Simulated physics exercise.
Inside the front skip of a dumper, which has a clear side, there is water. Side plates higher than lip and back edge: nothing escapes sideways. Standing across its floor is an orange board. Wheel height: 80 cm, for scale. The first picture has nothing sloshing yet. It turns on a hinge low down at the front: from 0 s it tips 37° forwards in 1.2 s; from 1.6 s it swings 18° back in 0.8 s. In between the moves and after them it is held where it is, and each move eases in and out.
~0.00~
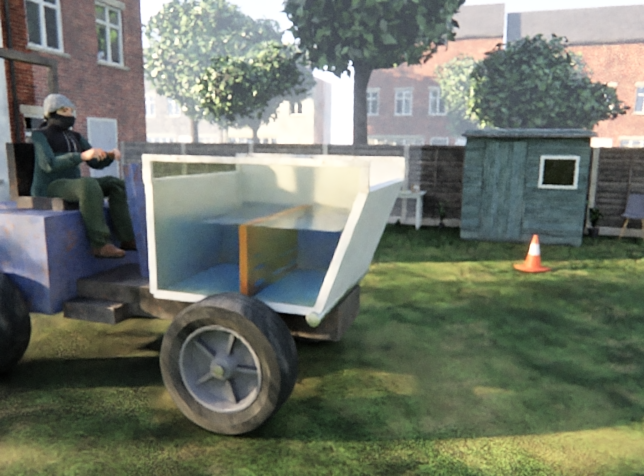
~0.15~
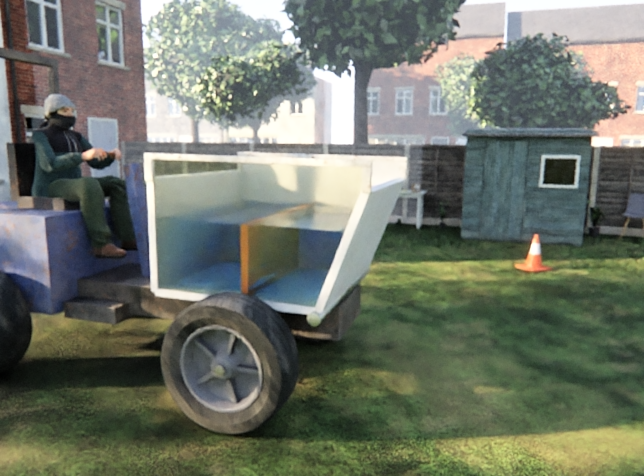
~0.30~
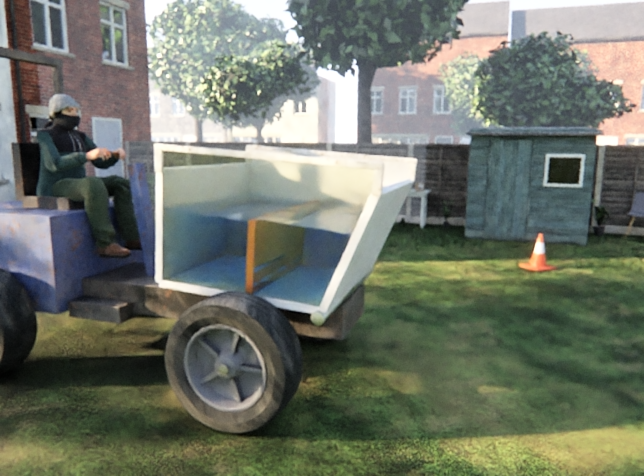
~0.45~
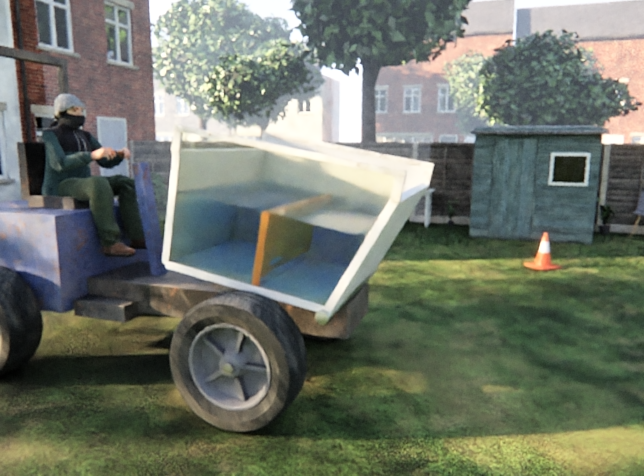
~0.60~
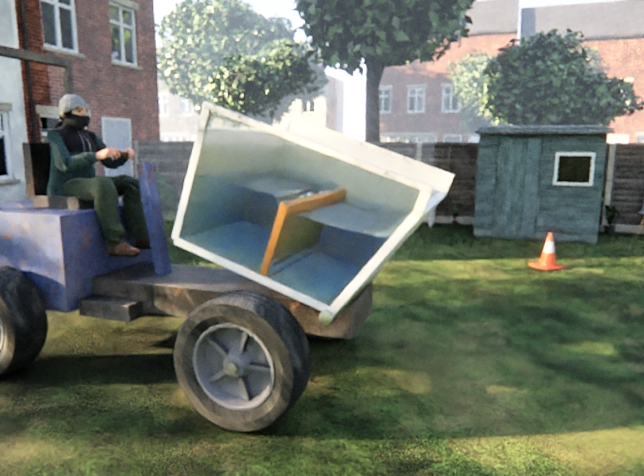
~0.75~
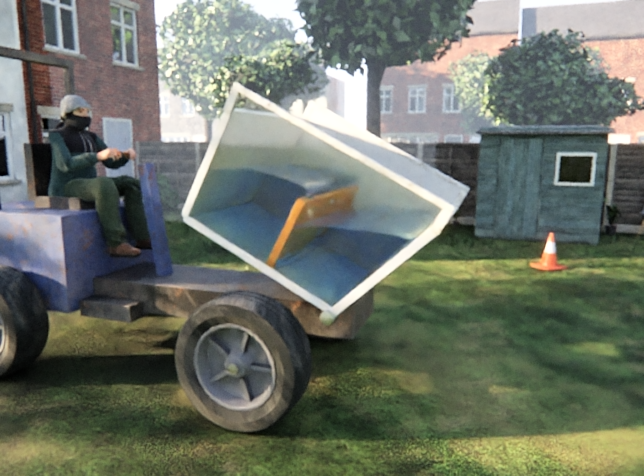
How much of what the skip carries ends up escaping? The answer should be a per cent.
27 %.
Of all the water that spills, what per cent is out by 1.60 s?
I'd say some 60 percent by then.
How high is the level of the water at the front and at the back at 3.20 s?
At the front 44 cm, at the back 14 cm.
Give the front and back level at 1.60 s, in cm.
Front level 40 cm, back level 16 cm.
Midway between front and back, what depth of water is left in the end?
About 30 cm.
By 1.60 s the skip is at 37° forwards, the surface stands 41 cm on the front, 17 cm on the back; the loss stands at 17 per cent, over the front.
By 2.40 s the skip is at 19° forwards, the surface stands 47 cm on the front, 25 cm on the back; the loss stands at 26 per cent, over the front.
By 3.20 s the skip is at 19° forwards, the surface stands 44 cm on the front, 15 cm on the back; the loss stands at 26 per cent, over the front.
By 5.28 s the loss stands at 27 per cent, over the front, 155 of 579 litres.
